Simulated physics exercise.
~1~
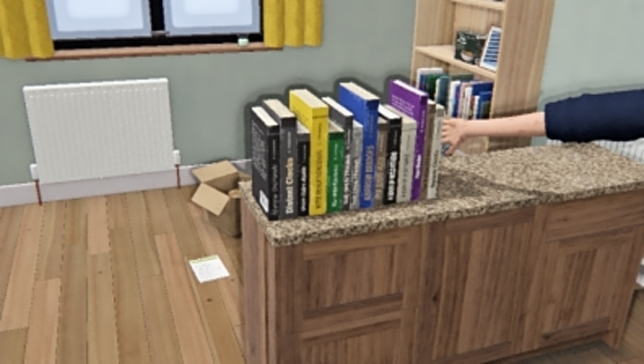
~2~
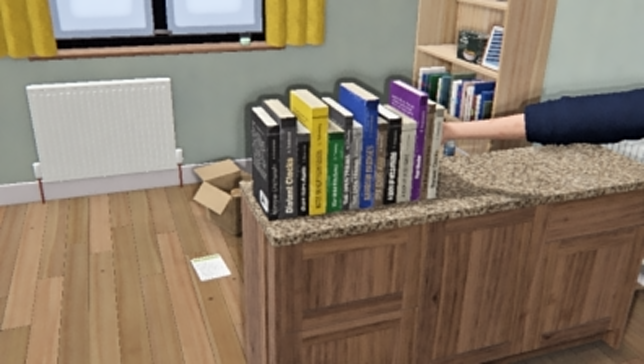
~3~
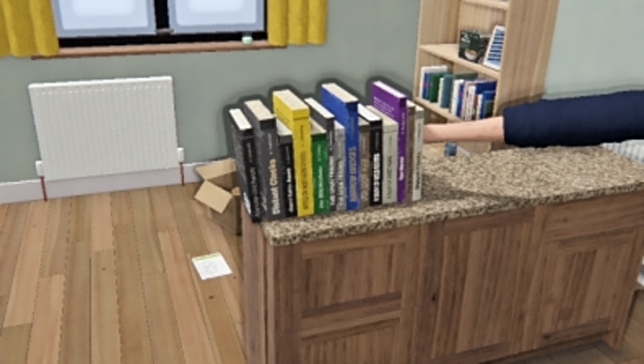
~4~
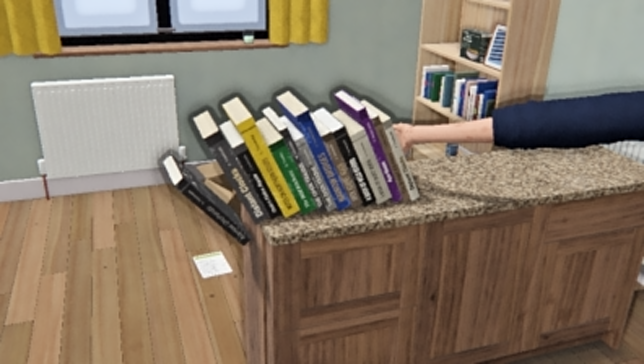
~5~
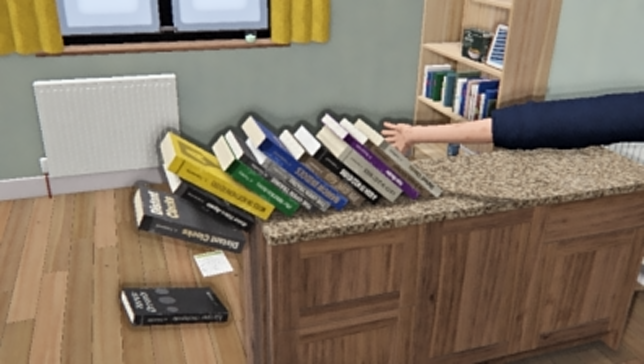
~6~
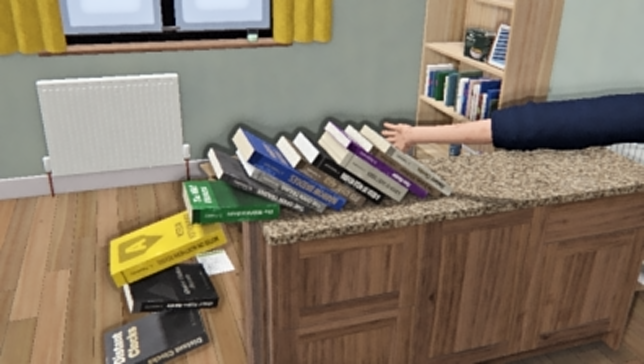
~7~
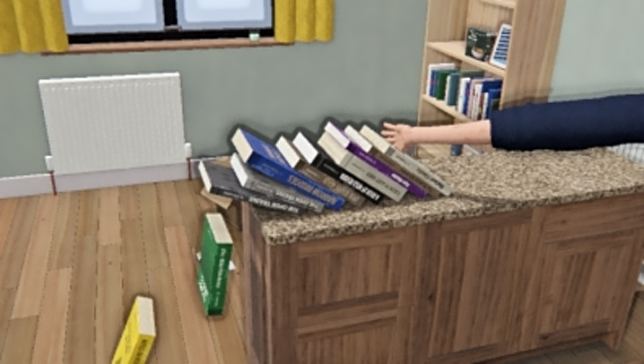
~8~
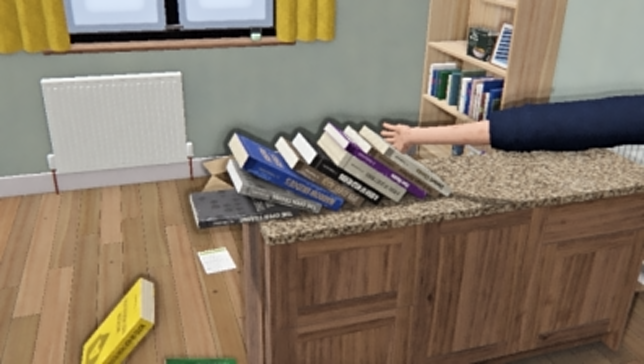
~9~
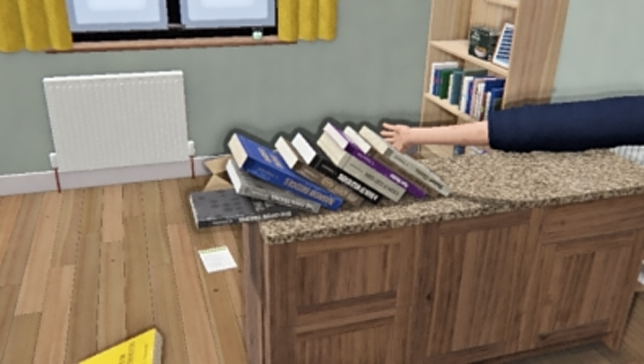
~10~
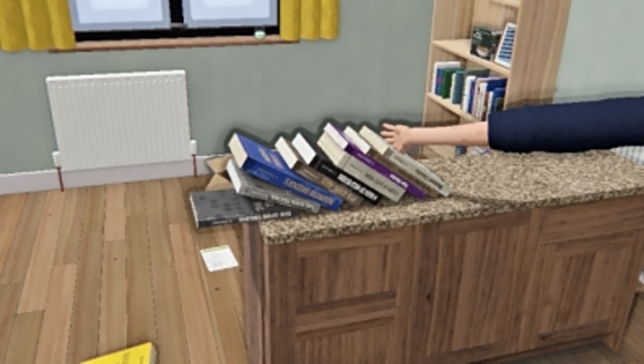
On a speckled worktop in a room with a wooden floor, an arm pushed a row of upright books left until they tipped, and several, including the yellow and green ones, tumbled off the end, while the blue, purple and others stayed leaning.
